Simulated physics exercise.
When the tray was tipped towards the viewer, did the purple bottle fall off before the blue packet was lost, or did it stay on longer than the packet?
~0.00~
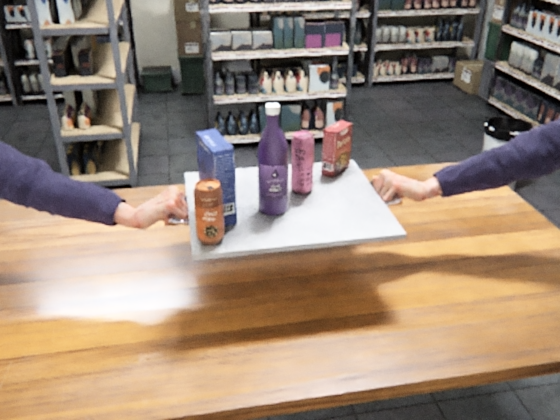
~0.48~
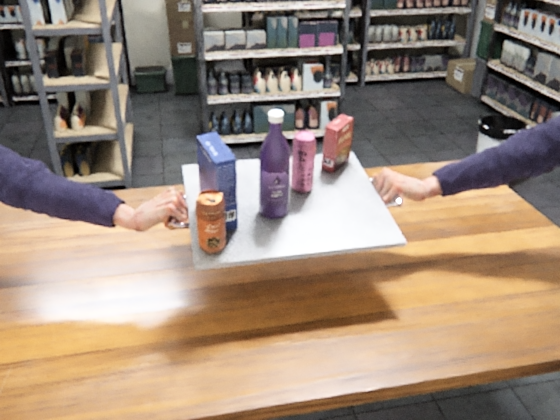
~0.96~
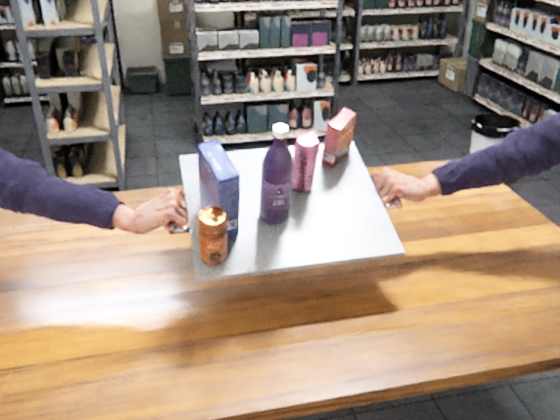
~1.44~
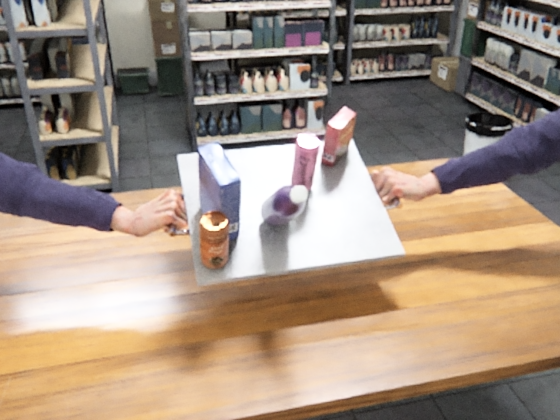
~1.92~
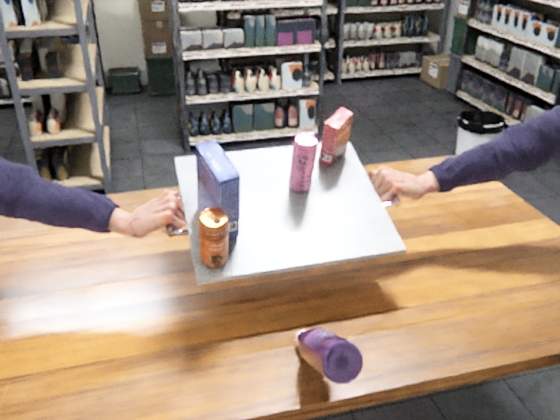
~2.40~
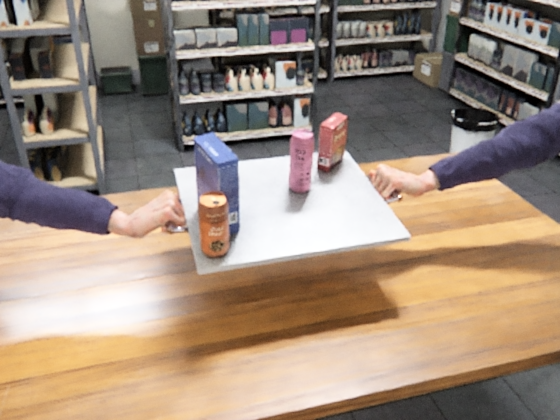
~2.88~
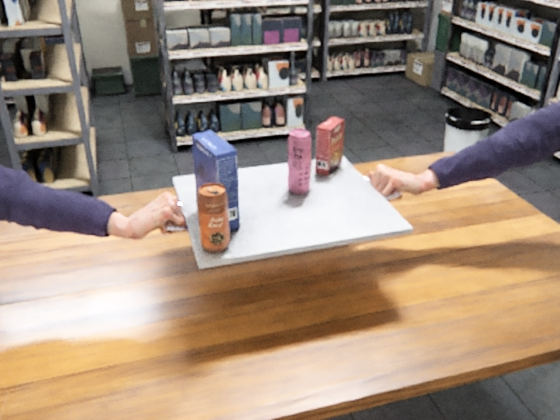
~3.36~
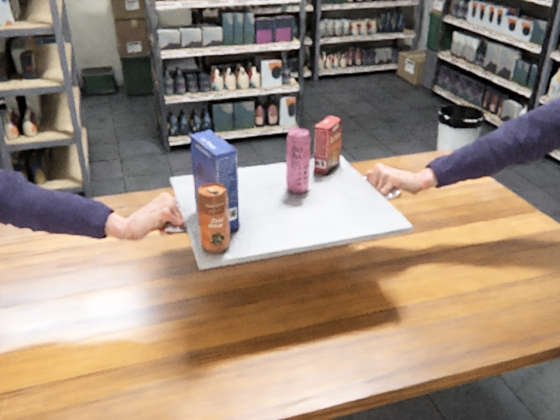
The purple bottle was lost first, toppling and dropping off the near edge. The blue packet was still standing on the tray at the end.
